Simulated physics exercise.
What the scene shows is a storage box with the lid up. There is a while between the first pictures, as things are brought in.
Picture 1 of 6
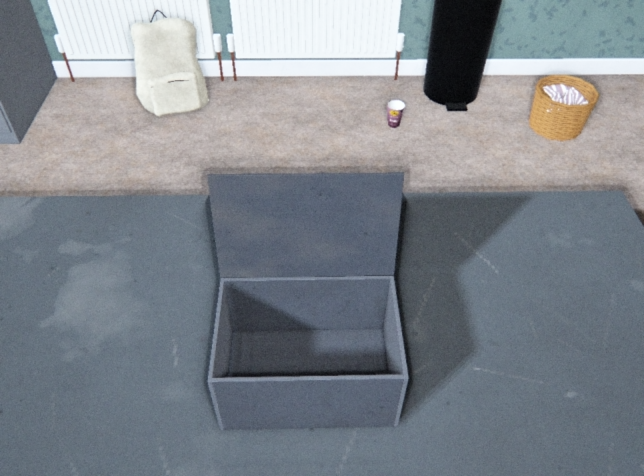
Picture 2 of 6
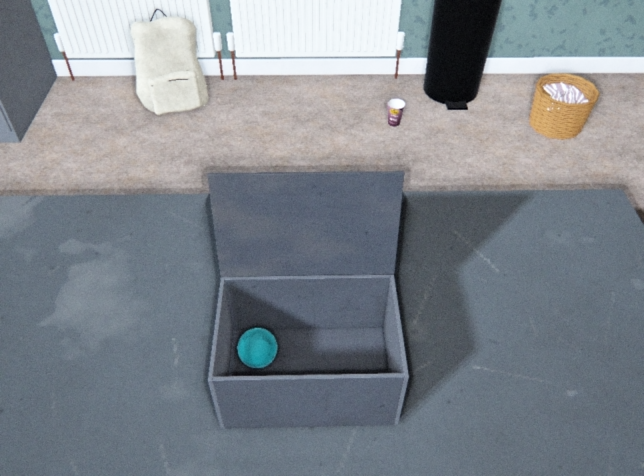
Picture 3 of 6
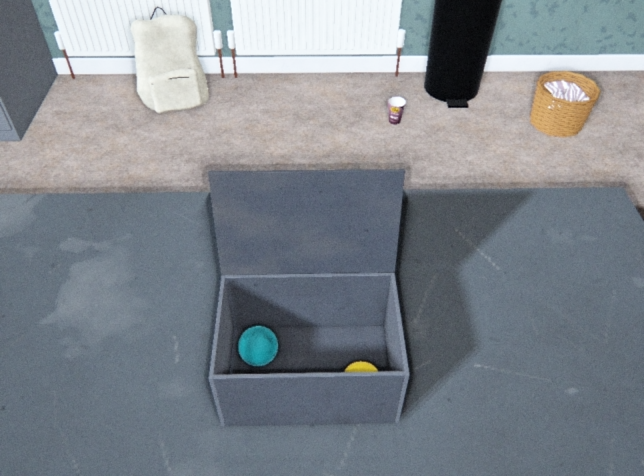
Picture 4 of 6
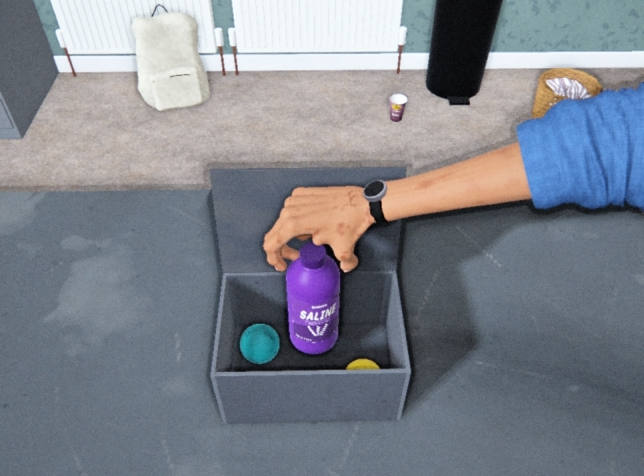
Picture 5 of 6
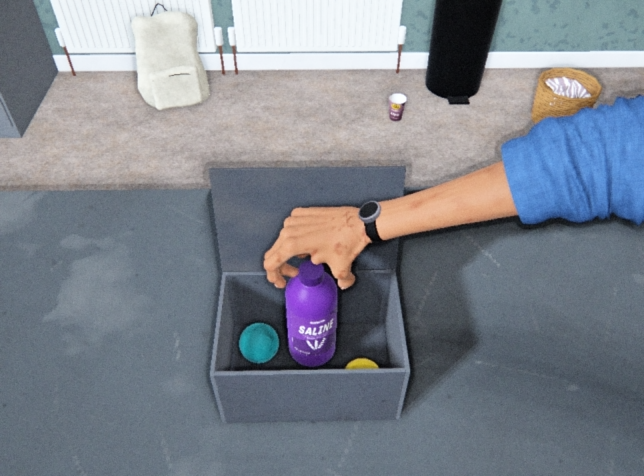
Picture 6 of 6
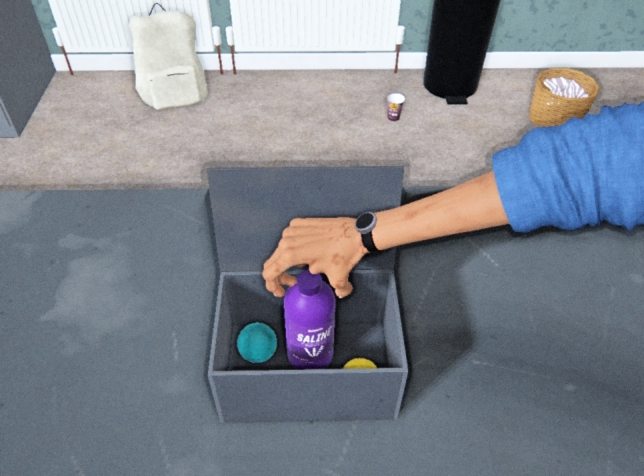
The footage shows an open grey storage box, empty until a round teal item and then a yellow one appear inside; a hand reaches in from the right, gripping a purple bottle by its top and lowering it between them.
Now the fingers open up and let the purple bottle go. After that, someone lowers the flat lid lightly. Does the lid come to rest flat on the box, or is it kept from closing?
The lid finishes raised.
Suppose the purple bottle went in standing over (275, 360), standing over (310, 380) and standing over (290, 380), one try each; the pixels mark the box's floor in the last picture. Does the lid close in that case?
Case one lid shut, case two lid open, case three lid open.
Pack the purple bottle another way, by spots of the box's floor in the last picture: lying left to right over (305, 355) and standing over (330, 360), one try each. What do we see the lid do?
First time round it drops into place, and second time round it won't go down.
Then, 1.30 s later than the last frame, lid 82° above the rim.
Then, 1.60 s later than the last frame, lid 57° above the rim.
Then, 1.90 s later than the last frame, lid 35° above the rim; purple bottle tilted by 14° near (310, 331).
Then, 3.00 s later than the last frame, lid 23° above the rim; purple bottle tilted by 30° near (310, 346).
When it is over, lid 22° above the rim; moved from the start, purple bottle; the other 2 as before. End places, in pixels of the last picture, purple bottle near (310, 346).
